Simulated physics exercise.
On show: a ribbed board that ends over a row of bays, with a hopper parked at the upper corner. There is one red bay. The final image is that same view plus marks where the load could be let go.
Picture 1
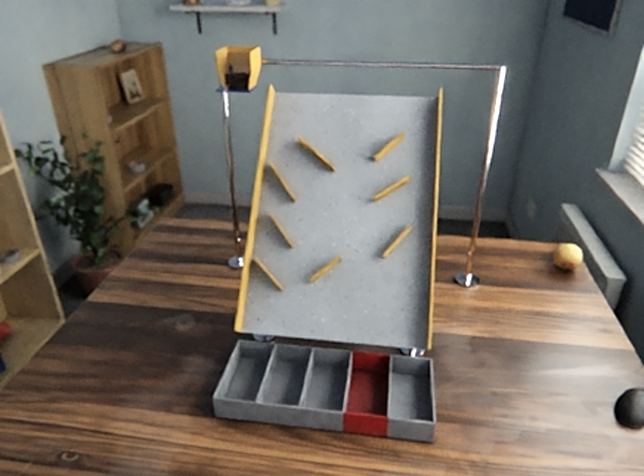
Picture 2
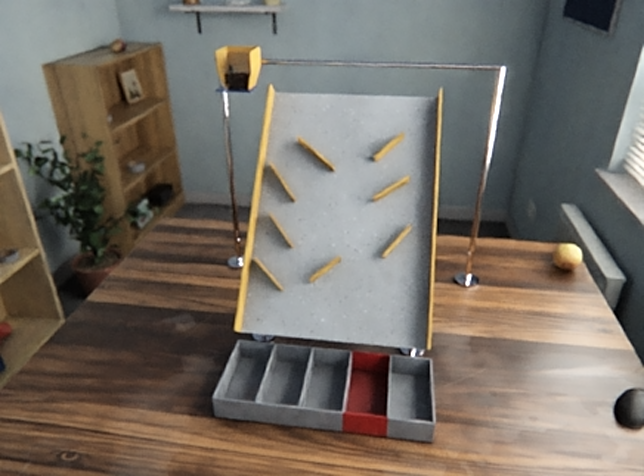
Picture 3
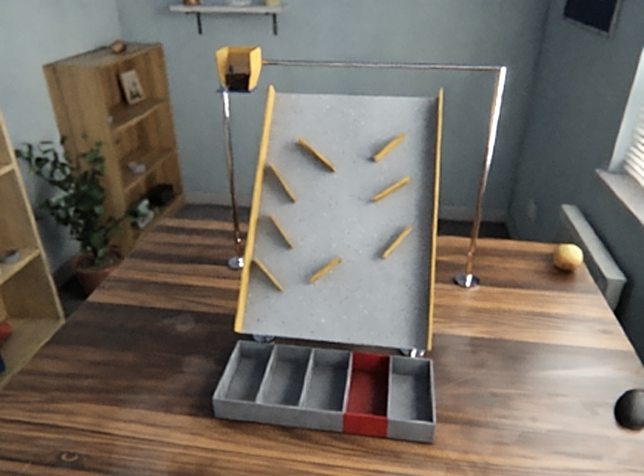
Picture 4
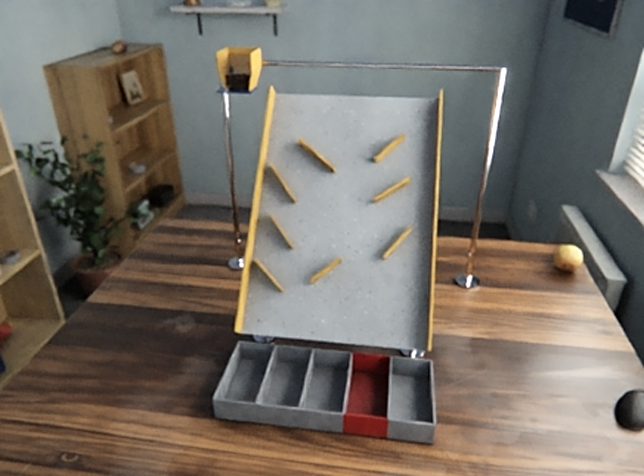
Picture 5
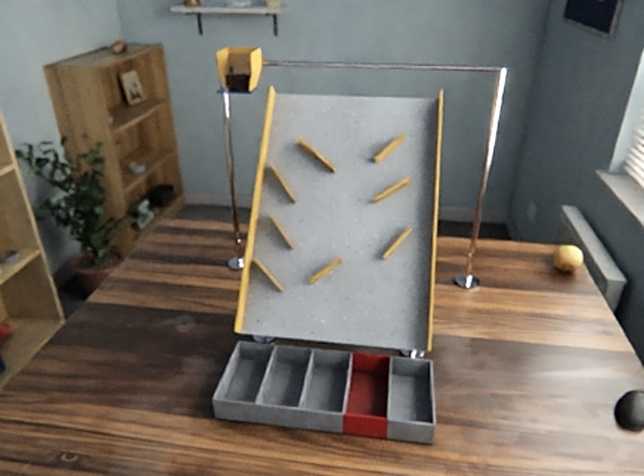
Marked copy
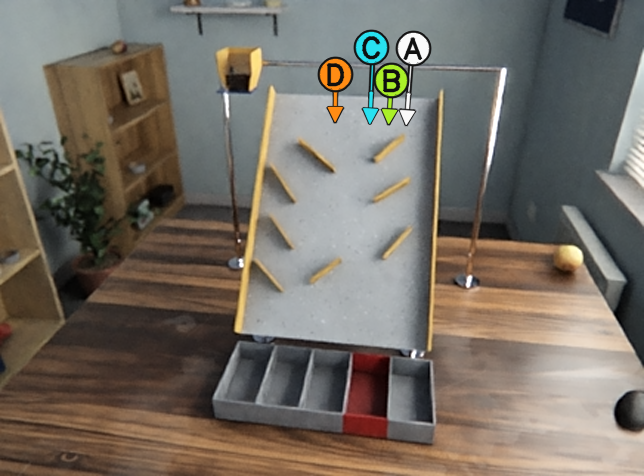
A ribbed grey board stands above a row of bays, one red, and nothing moves.
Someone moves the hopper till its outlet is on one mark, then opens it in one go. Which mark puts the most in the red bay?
The answer is mark D.
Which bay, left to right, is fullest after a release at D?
It is the fourth one.
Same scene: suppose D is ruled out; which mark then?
Here it is mark C.
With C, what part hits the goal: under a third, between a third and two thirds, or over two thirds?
Mark C gives under a third.
On the marked copy, mark A meets the board at (406, 119); mark B meets the board at (388, 118); mark C meets the board at (370, 118); mark D meets the board at (335, 116).
For mark A, not one piece in the red bay, the larger part in other bays, just a few held on the board, about a tenth outside the box.
For mark B, not one piece in the red bay, the larger part in other bays, about a tenth outside the box.
For mark C, roughly a quarter in the red bay, the larger part in other bays.
For mark D, roughly two thirds in the red bay, roughly a quarter in other bays, about a tenth outside the box.
